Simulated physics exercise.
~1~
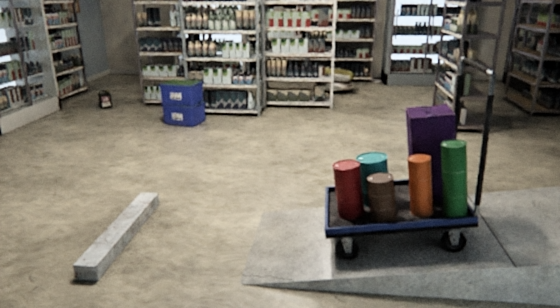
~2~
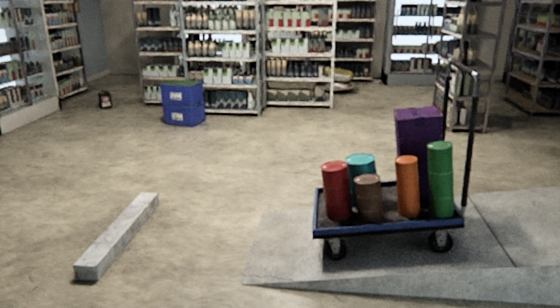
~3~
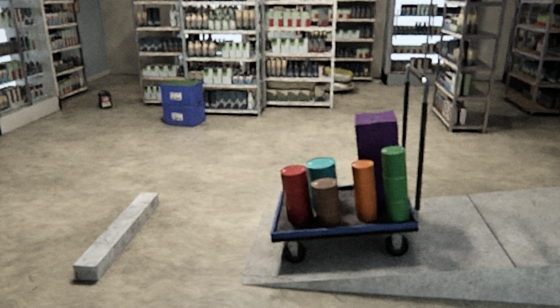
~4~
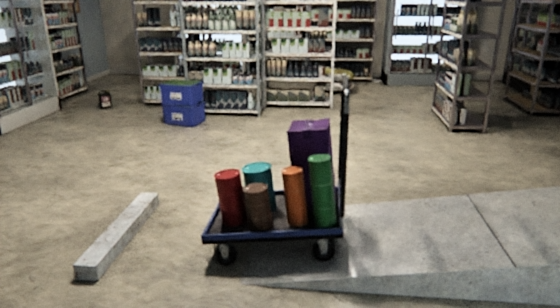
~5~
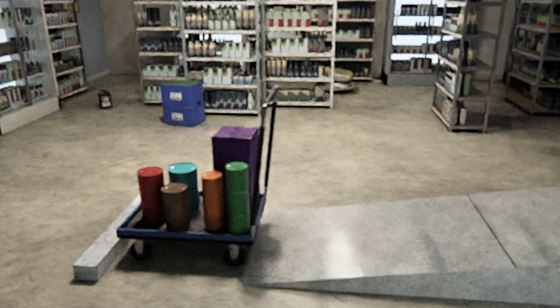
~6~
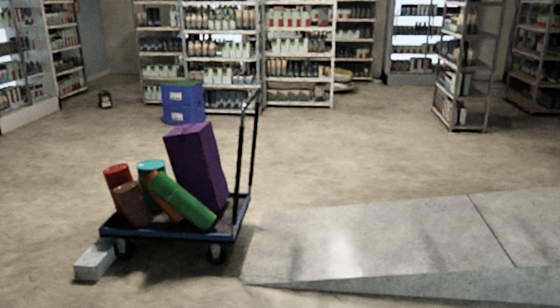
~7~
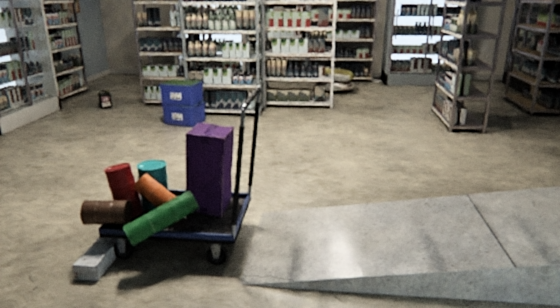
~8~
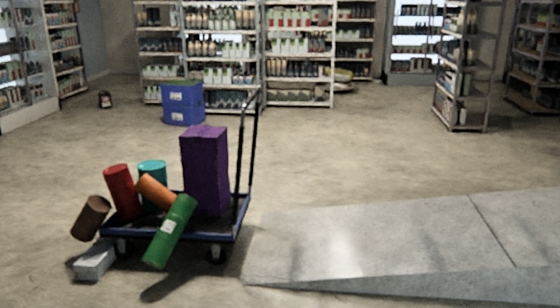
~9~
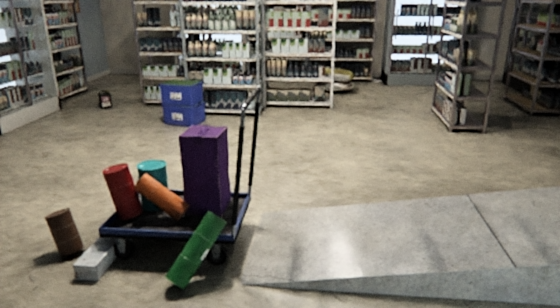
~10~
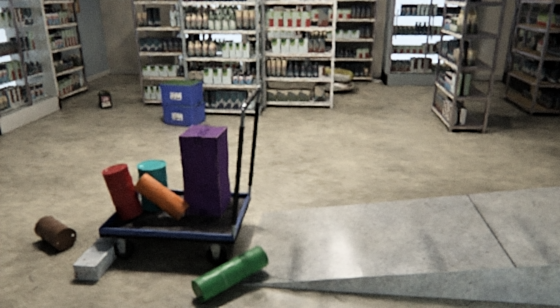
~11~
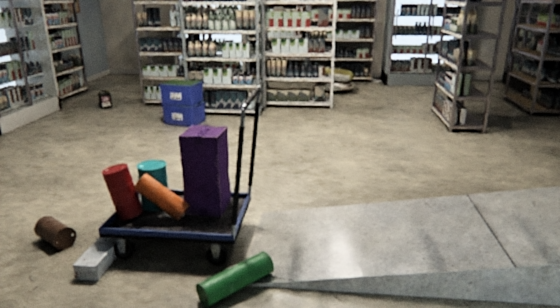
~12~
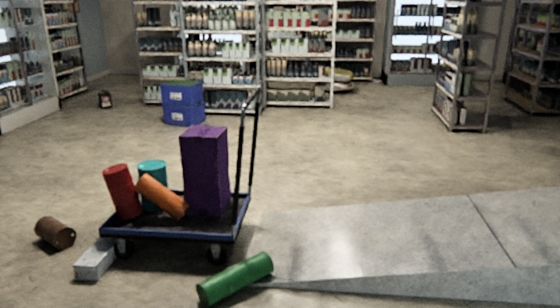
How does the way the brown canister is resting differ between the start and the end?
At the start the brown canister stands on the trolley, leaning slightly with it on the ramp. At the end it lies on its side on the floor, to the left of the trolley.
Loaded trolley rolling left down a ramp, stopping at a kerb, green and brown canisters tumbling off, orange one left toppled aboard.
